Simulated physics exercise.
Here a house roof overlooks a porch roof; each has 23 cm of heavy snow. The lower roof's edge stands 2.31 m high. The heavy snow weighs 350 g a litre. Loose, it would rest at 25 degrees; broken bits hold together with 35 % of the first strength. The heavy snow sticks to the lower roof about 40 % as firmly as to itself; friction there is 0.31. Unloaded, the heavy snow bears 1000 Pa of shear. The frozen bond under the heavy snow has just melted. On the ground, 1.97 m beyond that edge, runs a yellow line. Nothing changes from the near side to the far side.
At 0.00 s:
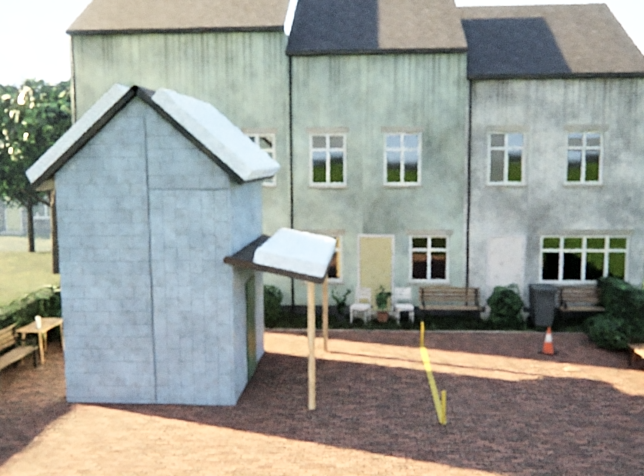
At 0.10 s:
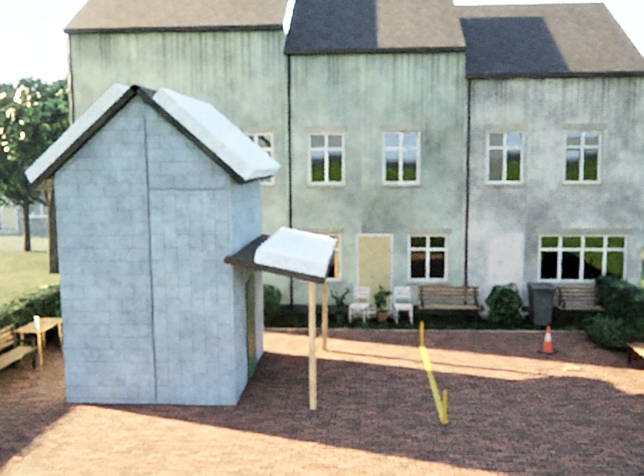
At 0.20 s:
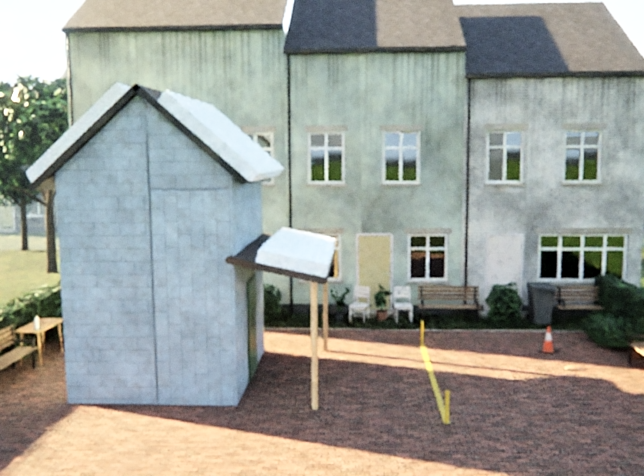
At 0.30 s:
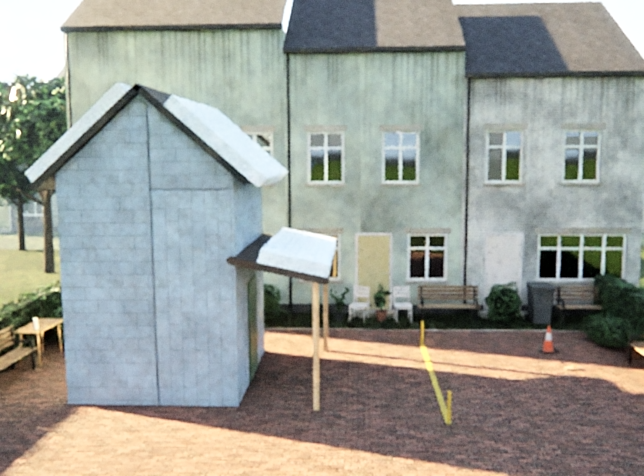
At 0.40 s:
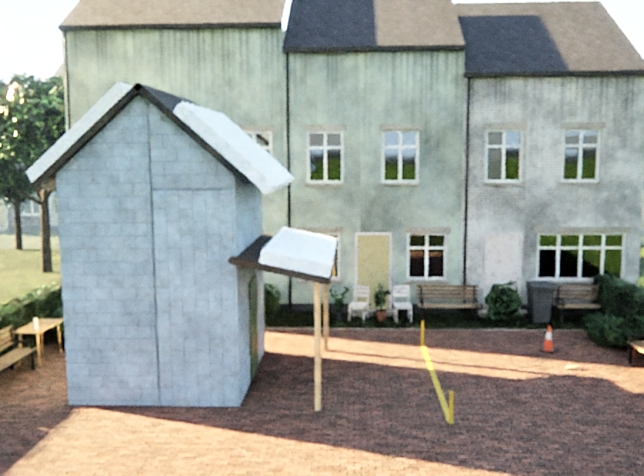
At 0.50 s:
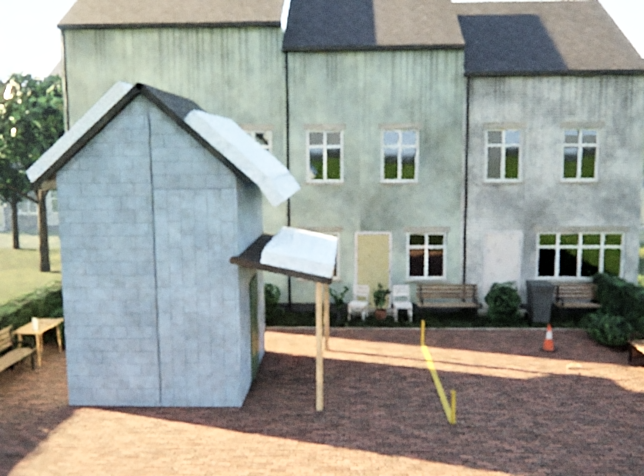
A thick slab of snow slides slowly down the right slope of the small blue-grey house's roof, baring dark roofing near the ridge and jutting further past the eave above the snow-topped porch roof, and begins cracking.
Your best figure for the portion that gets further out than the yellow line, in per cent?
Close to 28 per cent.
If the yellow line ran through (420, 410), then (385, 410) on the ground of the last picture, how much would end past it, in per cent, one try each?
In that order: 40 %, 60 %.
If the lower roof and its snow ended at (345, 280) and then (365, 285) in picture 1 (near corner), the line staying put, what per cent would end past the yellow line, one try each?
In turn about 25 %, 20 %.
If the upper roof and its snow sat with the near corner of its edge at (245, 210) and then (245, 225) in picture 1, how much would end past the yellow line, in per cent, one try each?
In that order: 12 %, 1 %.
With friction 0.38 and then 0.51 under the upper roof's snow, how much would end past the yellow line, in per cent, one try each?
In turn about 12 %, 7 %.
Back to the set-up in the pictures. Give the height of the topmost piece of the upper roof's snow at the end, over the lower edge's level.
Some 0.5 m.
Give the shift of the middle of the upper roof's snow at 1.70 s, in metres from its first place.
About 5.0 m.
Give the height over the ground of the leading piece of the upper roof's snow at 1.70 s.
Roughly 0.0 m.
After 1.05 s, none is below the lower edge and 0 % is past the line.
After 1.70 s, 66 % is below the lower edge and 11 % is past the line.
After 2.35 s, 69 % is below the lower edge and 28 % is past the line.
After 3.00 s, 69 % is below the lower edge and 28 % is past the line.
After 3.10 s, at the end, 69 % is below the lower edge and 28 % is past the line.
